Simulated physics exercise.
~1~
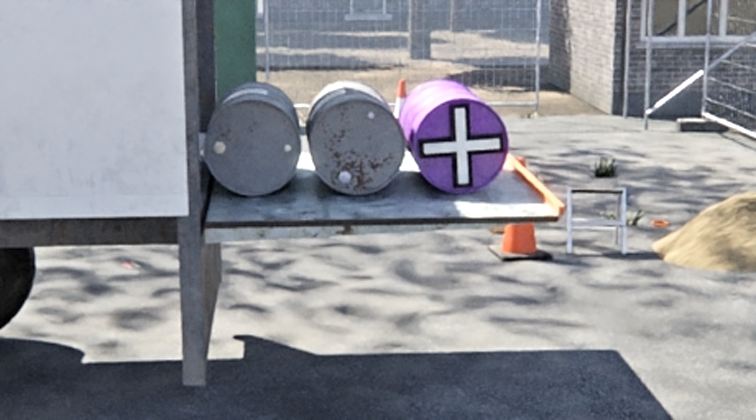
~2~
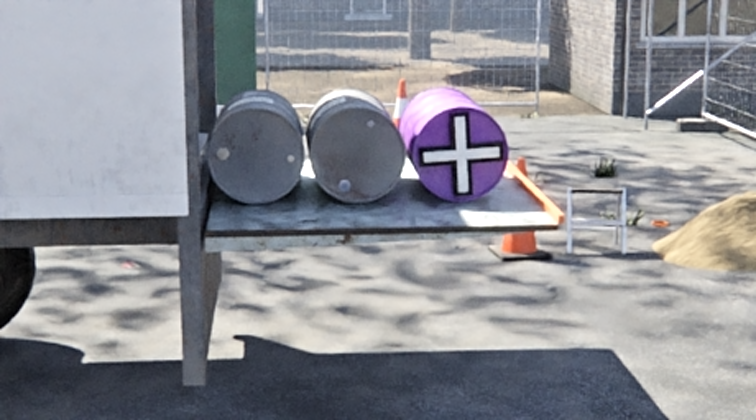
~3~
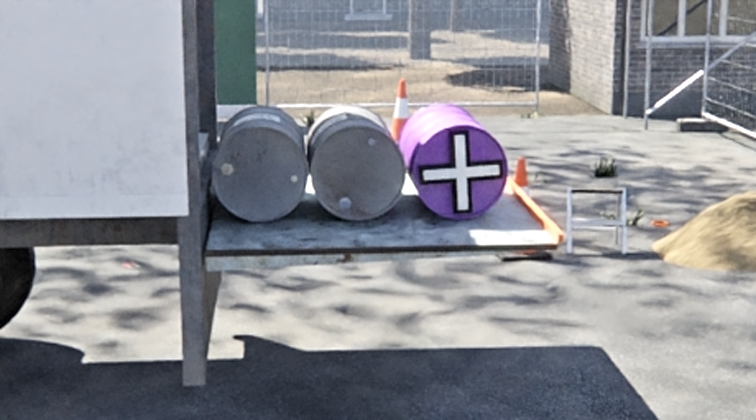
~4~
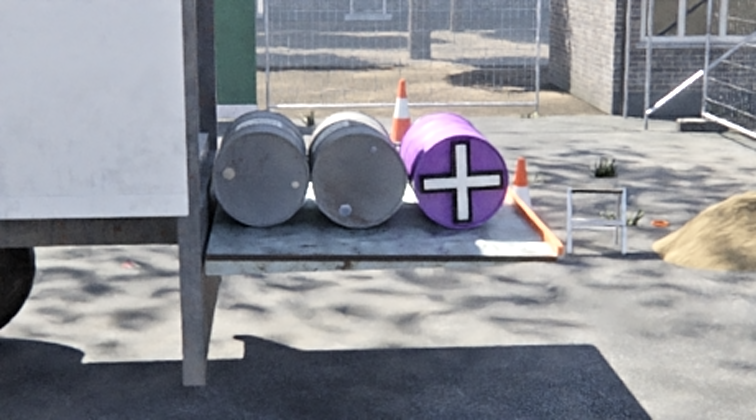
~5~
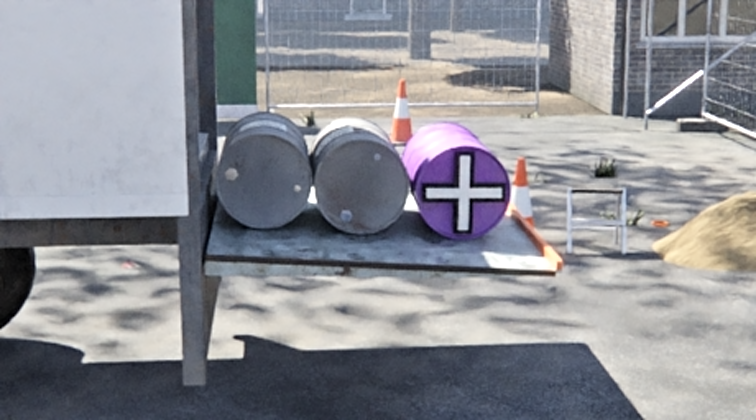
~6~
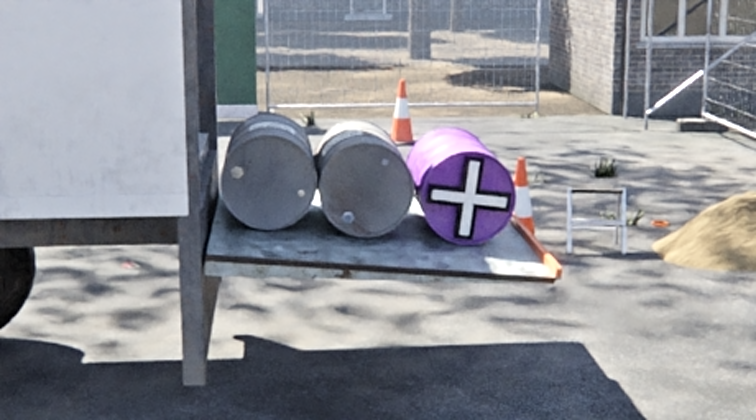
The video shows two grey drums and a purple drum with a white cross lying on a steel platform at a lorry's tail; the platform lowers, then tilts slightly down to the right as the drums shift slightly right.
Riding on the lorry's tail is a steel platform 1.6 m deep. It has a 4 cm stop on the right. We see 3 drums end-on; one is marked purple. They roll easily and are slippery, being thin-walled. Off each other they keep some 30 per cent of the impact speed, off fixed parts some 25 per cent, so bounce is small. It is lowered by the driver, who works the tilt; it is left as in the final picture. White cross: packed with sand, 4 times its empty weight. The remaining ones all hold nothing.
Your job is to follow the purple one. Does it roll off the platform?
The purple drum: Stays put.
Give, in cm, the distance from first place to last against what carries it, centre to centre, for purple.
The purple one shifted 25.
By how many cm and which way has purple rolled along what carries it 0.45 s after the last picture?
By then purple sits 15 right of where it began.
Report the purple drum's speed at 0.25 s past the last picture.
Near 0.3 m/s at that time.
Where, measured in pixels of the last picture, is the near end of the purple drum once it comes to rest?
Near pixel (512, 201).
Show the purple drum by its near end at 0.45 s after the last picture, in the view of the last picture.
Around pixel (494, 200).
Another 0.25 s on from the last picture, purple is on the plate, 30 cm from the stop, rolling right; 0 of 3 are off.
Another 0.45 s on from the last picture, purple is on the plate, 25 cm from the stop, rolling right; 0 of 3 are off.
Another 0.85 s on from the last picture, purple is on the plate, 10 cm from the stop, rolling left; 0 of 3 are off.
In the end (1.85 s after the last picture), purple is on the plate, 15 cm from the stop; 0 of 3 are off.
